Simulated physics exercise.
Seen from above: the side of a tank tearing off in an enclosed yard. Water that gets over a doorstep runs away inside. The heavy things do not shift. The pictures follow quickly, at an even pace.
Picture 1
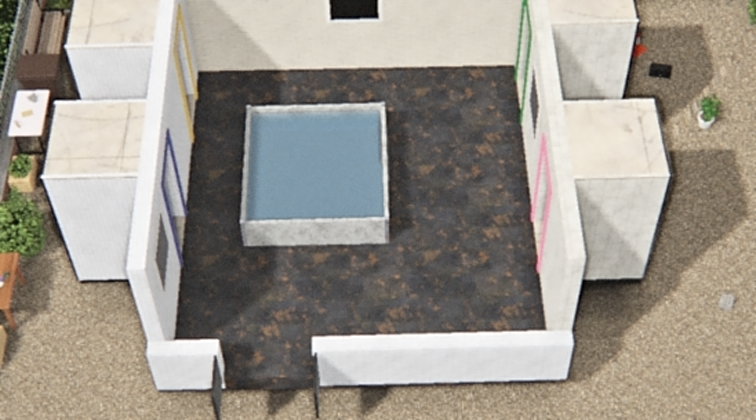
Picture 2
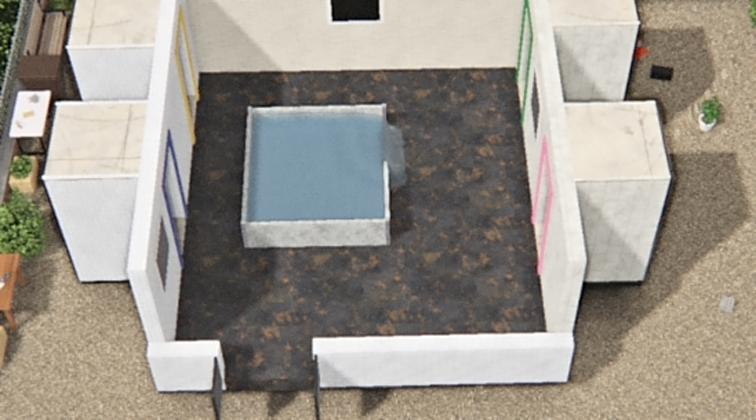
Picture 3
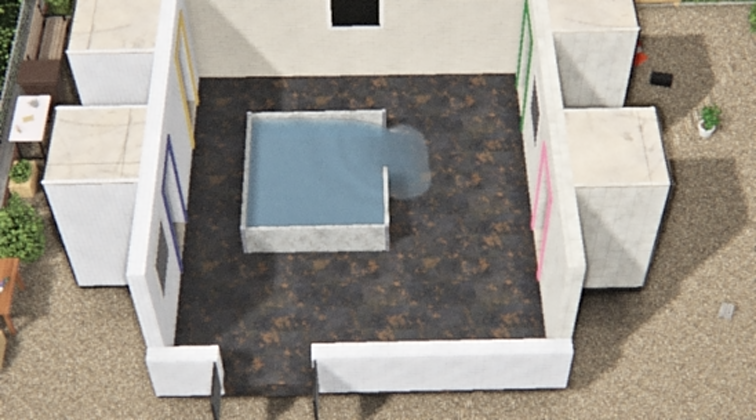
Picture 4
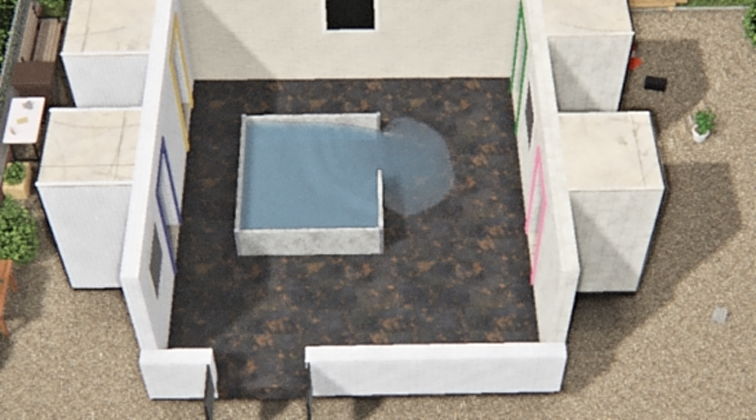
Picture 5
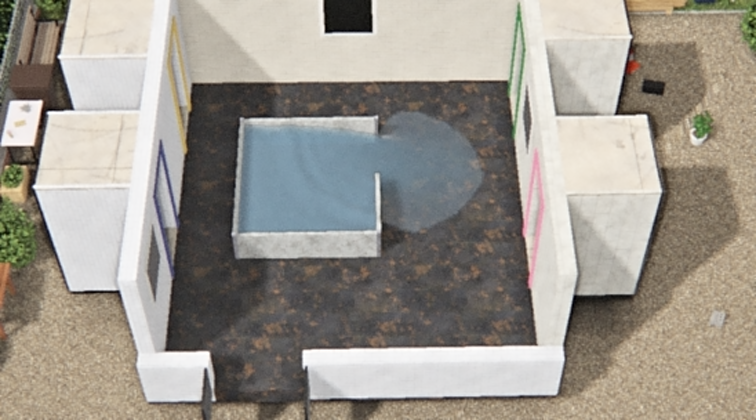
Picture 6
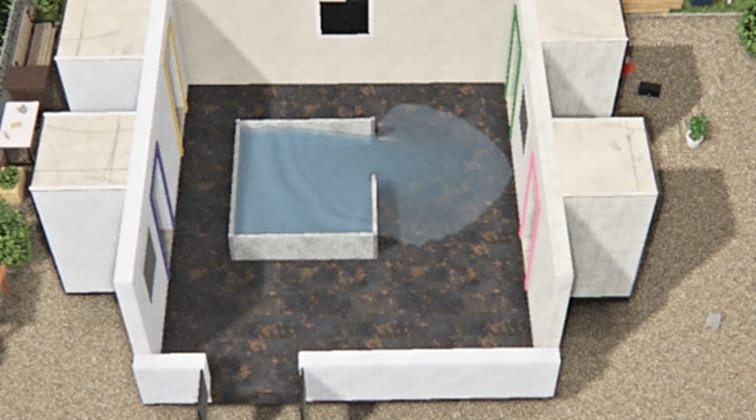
In a walled yard, a tank's right side opens and water spreads rightward across the dark floor.
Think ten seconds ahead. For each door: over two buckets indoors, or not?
One by one: The green door takes more than that; the yellow door stays under that; the pink door takes more than that; the blue door stays under that.
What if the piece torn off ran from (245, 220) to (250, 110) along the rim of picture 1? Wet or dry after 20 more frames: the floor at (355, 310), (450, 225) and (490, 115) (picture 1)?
One after the other: Clear, no water, clear.
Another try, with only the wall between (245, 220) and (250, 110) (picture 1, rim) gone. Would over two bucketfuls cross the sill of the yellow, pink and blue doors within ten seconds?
The yellow door passes that mark, the pink door lets less in, the blue door passes that mark.
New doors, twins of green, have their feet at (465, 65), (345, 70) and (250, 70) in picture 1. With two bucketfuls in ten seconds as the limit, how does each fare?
As listed: Goes over, lets less in, holds.
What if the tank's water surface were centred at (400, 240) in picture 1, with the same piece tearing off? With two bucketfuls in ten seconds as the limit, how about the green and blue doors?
In short: The green door is under; the blue door keeps below it.
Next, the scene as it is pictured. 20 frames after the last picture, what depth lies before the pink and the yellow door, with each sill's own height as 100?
Roughly 230 per cent, then 0 per cent.
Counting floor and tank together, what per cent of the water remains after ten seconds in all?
I make it 88 per cent.
A moment on, water covers 25 % of the floor; the green door under two buckets in, the yellow door not reached, the pink door not reached, the blue door not reached.
Next, water covers 25 % of the floor; the green door over two buckets in, the yellow door not reached, the pink door under two buckets in, the blue door not reached.
Then, water covers 40 % of the floor; the green door far over two buckets in, the yellow door not reached, the pink door over two buckets in, the blue door not reached.
Later, water covers 75 % of the floor; the green door far over two buckets in, the yellow door wet at the sill, nothing in, the pink door over two buckets in, the blue door not reached.
In the end, water covers 95 % of the floor; the green door far over two buckets in, the yellow door wet at the sill, nothing in, the pink door over two buckets in, the blue door under two buckets in.
